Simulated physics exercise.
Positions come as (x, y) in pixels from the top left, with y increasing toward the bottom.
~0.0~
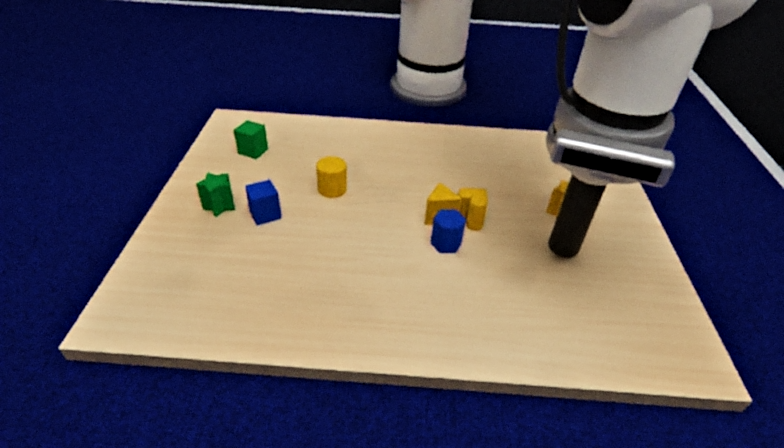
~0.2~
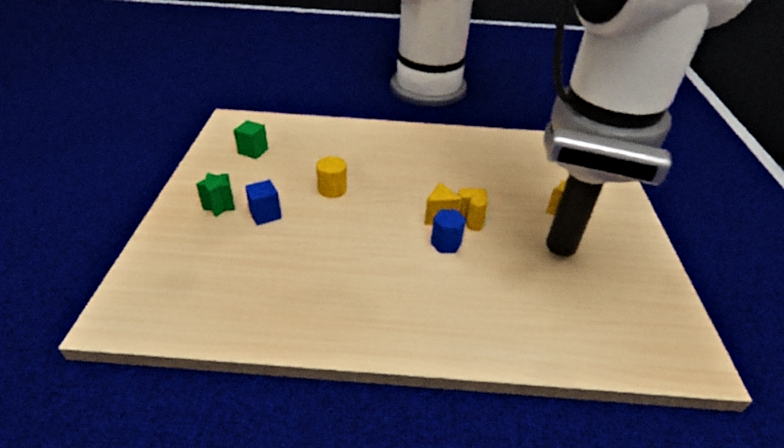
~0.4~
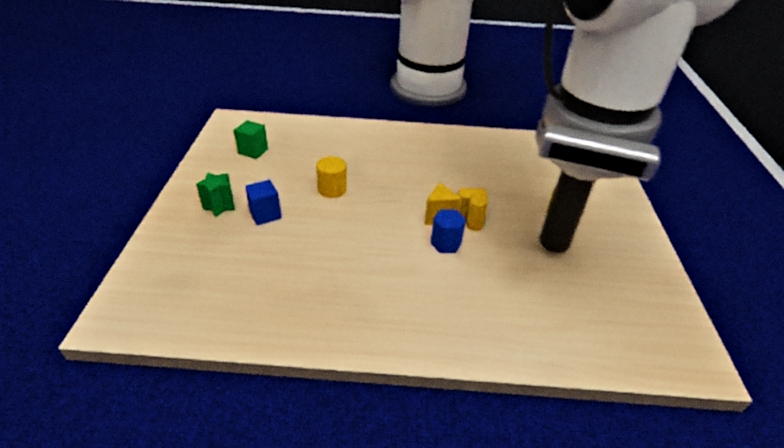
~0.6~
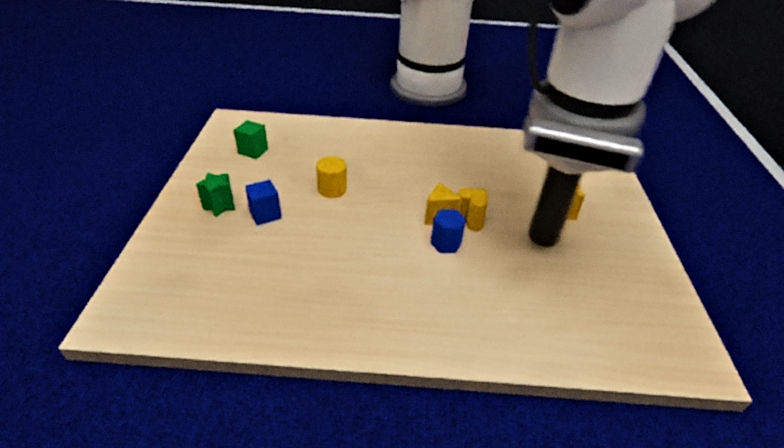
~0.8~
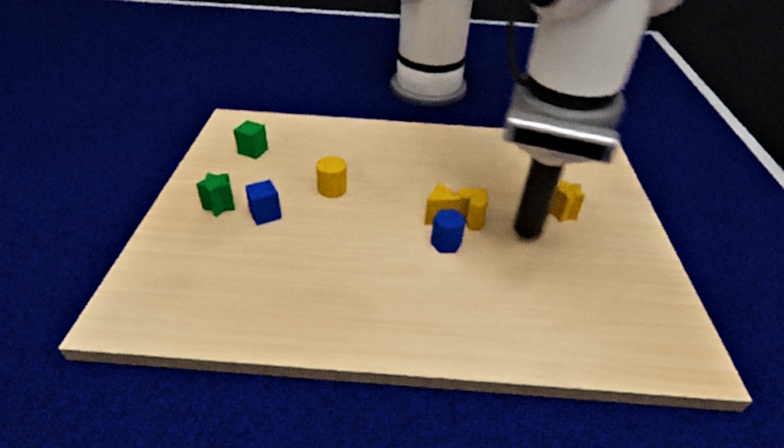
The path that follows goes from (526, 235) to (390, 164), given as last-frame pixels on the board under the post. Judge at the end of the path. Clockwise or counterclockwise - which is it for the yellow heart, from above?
Answer: Against the clock.
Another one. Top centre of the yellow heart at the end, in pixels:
At (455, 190).
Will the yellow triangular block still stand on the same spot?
No - that is not the case.
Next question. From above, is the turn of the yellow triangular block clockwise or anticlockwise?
It goes clockwise.
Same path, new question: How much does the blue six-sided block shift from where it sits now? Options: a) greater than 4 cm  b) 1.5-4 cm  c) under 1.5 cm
It's c.
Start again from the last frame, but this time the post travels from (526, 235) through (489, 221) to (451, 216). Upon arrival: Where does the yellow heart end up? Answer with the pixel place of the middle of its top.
I'd place it at (428, 188), taking the centre of its top.
The first path, step by step. One third of the way, post at (477, 203); yellow triangular block at (431, 195), turned 25° clockwise; yellow heart at (458, 191), turned 45° anticlockwise.
Two thirds of the way, post at (432, 179); yellow triangular block at (429, 196), turned 25° clockwise; yellow heart at (455, 190), turned 55° anticlockwise.
At the end, post at (391, 158); yellow triangular block at (429, 196), turned 25° clockwise; blue six-sided block unmoved; yellow heart at (455, 190), turned 55° anticlockwise; yellow star-shaped block unmoved.
